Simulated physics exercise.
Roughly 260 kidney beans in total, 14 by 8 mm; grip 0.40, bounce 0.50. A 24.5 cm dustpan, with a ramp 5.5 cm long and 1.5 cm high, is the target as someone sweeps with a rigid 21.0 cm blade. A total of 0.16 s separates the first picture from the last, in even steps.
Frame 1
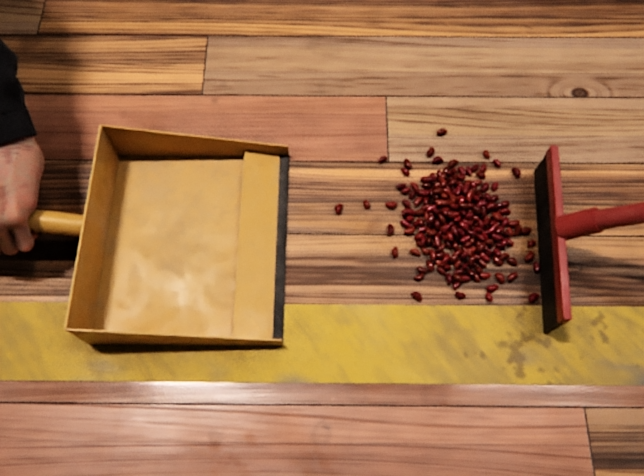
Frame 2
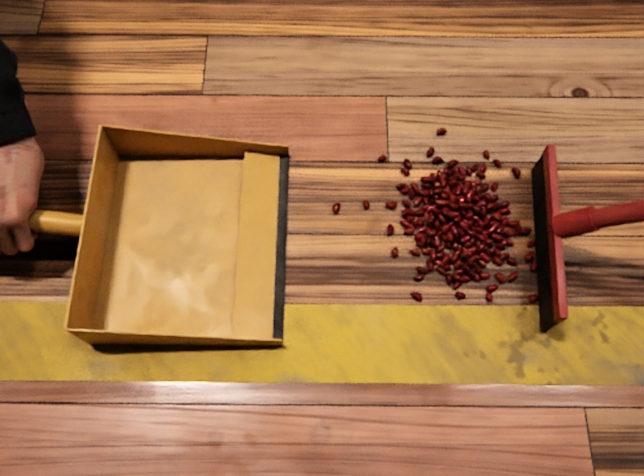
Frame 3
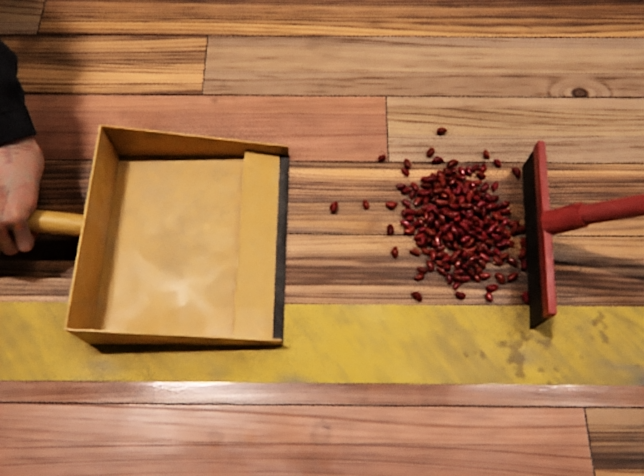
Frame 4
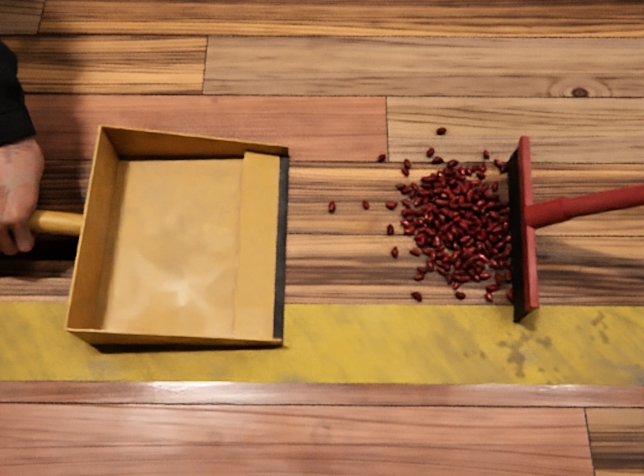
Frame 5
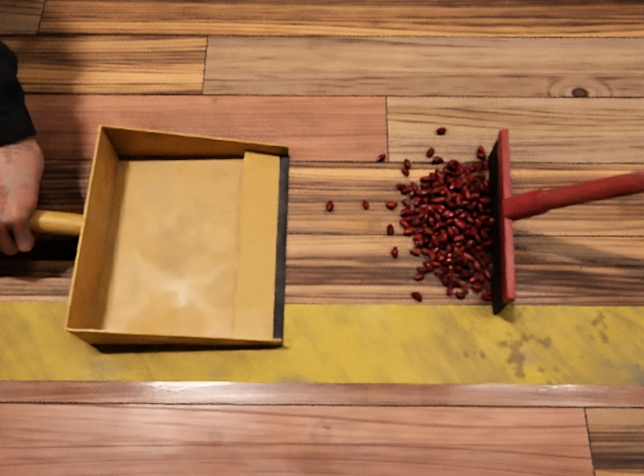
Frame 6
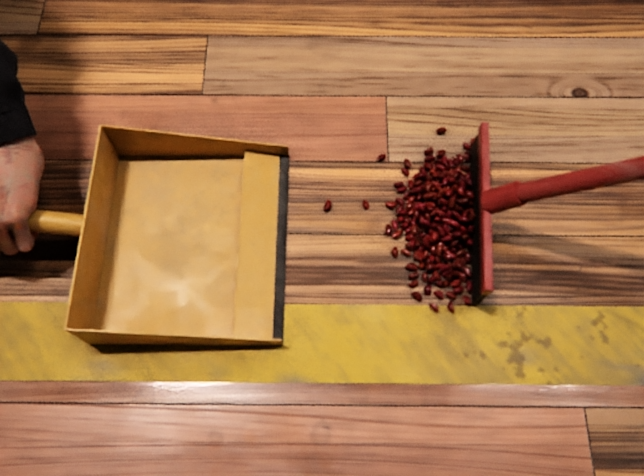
A red blade on a red handle slid left across the wooden floor and pushed into a pile of dark red beans, bunching them together, while a hand held a yellow dustpan still at the left.
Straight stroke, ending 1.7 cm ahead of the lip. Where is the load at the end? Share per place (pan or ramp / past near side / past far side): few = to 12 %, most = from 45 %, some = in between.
Shares - in the pan or on its ramp: Some, past the pan's near side: Few, past the pan's far side: Some.
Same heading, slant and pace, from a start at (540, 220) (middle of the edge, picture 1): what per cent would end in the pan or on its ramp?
I'd estimate about 30 per cent.
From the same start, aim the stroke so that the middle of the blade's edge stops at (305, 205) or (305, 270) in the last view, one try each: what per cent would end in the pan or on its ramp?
I'd expect around 45 percent, then around 40 percent.
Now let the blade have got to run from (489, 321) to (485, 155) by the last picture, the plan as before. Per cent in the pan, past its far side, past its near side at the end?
Split: Pan = 45, far = 15, near = 0.
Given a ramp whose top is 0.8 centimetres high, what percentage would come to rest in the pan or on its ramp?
Estimate with the new ramp: Some 45 in a hundred.
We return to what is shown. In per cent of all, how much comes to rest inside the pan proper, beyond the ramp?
Estimate: Close to 5 per cent of the total.
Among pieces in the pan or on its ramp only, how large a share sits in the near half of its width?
Something like 10 in a hundred.
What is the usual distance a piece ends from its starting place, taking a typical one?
Around 24 centimetres.
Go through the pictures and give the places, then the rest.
Blade from (563, 319) to (551, 153), moved 0.0 cm, 0 of the pieces shifted so far; middle of the pieces at (458, 217); pan at (179, 244), in the first frame.
Blade from (560, 317) to (548, 152), moved 0.4 cm, 0 of the pieces shifted so far; middle of the pieces at (458, 217), in the second frame.
Blade from (549, 313) to (538, 149), moved 1.6 cm, 8 of the pieces shifted so far; middle of the pieces at (458, 217), in the third frame.
Blade from (531, 307) to (523, 144), moved 3.5 cm, 30 of the pieces shifted so far; middle of the pieces at (458, 216), in the fourth frame.
Blade from (508, 298) to (502, 137), moved 6.0 cm, 183 of the pieces shifted so far; middle of the pieces at (453, 218), in the fifth frame.
Blade from (486, 290) to (483, 130), moved 8.5 cm, 245 of the pieces shifted so far; middle of the pieces at (440, 217); pan at (179, 244), in the sixth frame.
Then, 0.14 s after the last picture, middle of the blade 12 cm from the lip; 0 % over the lip, far side 15 %, near side 0 %.
Then, 0.24 s after the last picture, middle of the blade 5 cm from the lip; 5 % over the lip, far side 25 %, near side 0 %.
Then, 0.48 s after the last picture, middle of the blade 2 cm from the lip; 40 % over the lip, far side 30 %, near side 0 %.
In the end, pan 40 %, near side 0 %, far side 30 %, in front of the lip or behind the blade 30 %.
